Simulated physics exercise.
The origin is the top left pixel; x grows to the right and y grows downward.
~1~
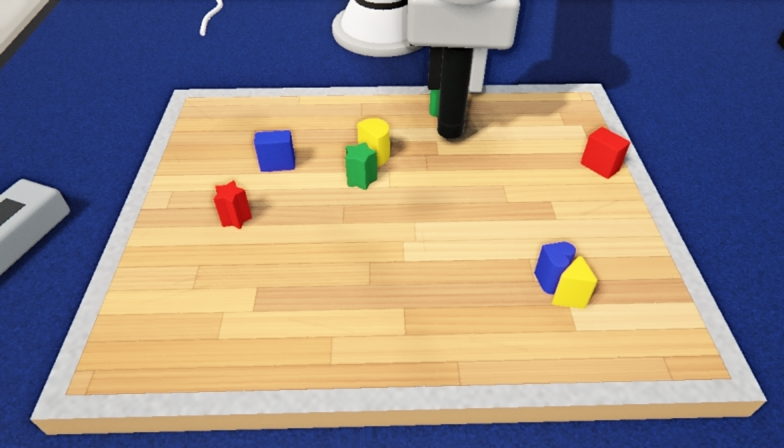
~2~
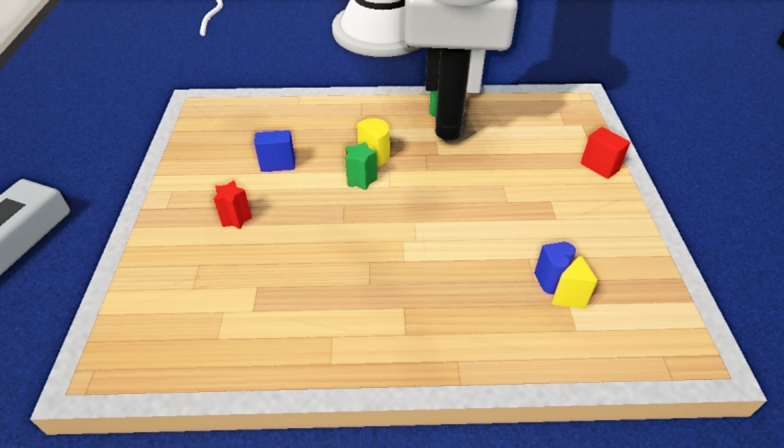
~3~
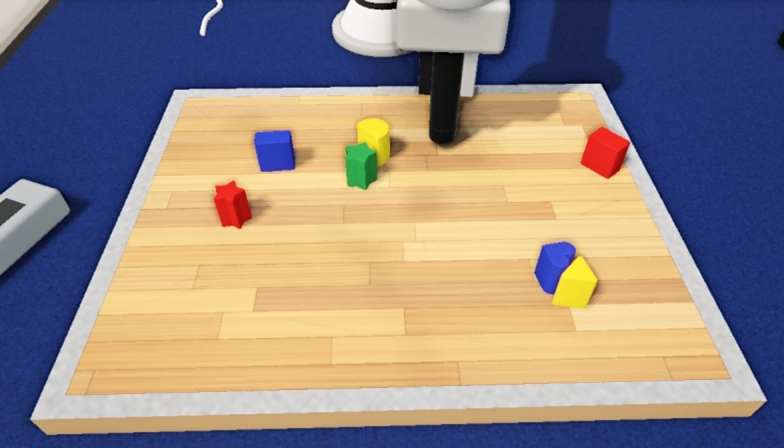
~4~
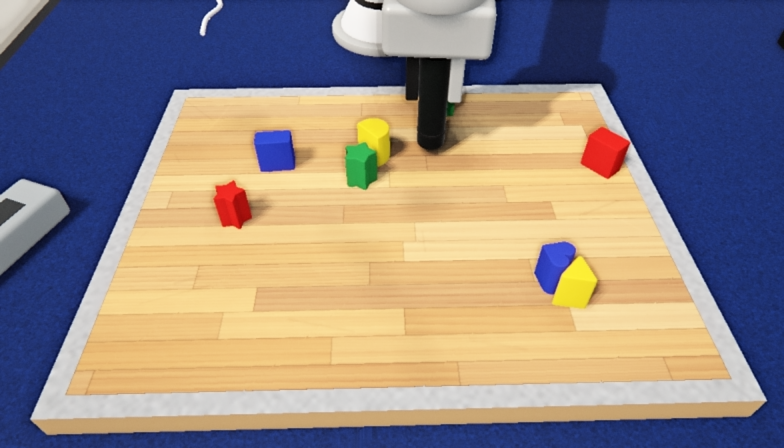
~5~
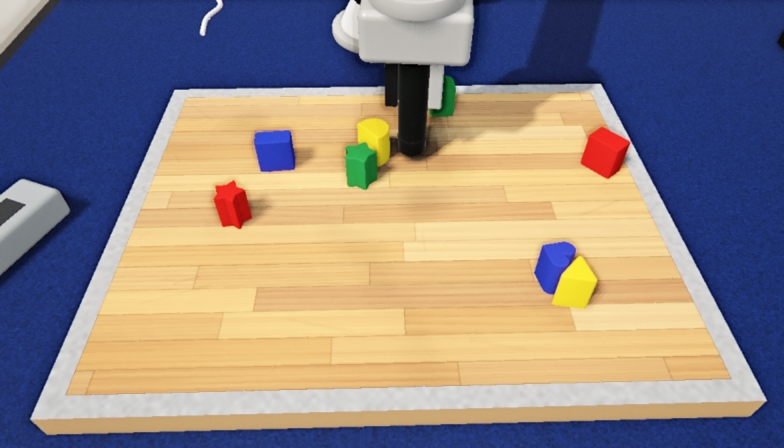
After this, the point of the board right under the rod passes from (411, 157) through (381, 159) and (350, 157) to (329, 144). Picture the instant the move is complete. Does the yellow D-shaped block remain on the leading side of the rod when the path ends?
In short: Yes.
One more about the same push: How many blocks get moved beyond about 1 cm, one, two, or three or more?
I predict one.
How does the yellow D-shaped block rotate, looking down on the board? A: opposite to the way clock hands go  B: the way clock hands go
Answer: B.
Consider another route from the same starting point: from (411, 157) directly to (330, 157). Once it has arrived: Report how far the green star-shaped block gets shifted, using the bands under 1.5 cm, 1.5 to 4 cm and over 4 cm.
Result: Under 1.5 cm.
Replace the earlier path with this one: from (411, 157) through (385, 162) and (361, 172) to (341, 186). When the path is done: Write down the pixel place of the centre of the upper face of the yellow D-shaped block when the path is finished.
(350, 126)
On the path given first. One third of the way, rod at (380, 150); yellow D-shaped block at (354, 124), turned 20° clockwise.
Two thirds of the way, rod at (350, 149); yellow D-shaped block at (328, 118), turned 60° clockwise.
At the end, rod at (328, 136); green star-shaped block in place; yellow D-shaped block at (307, 106), turned 60° clockwise.
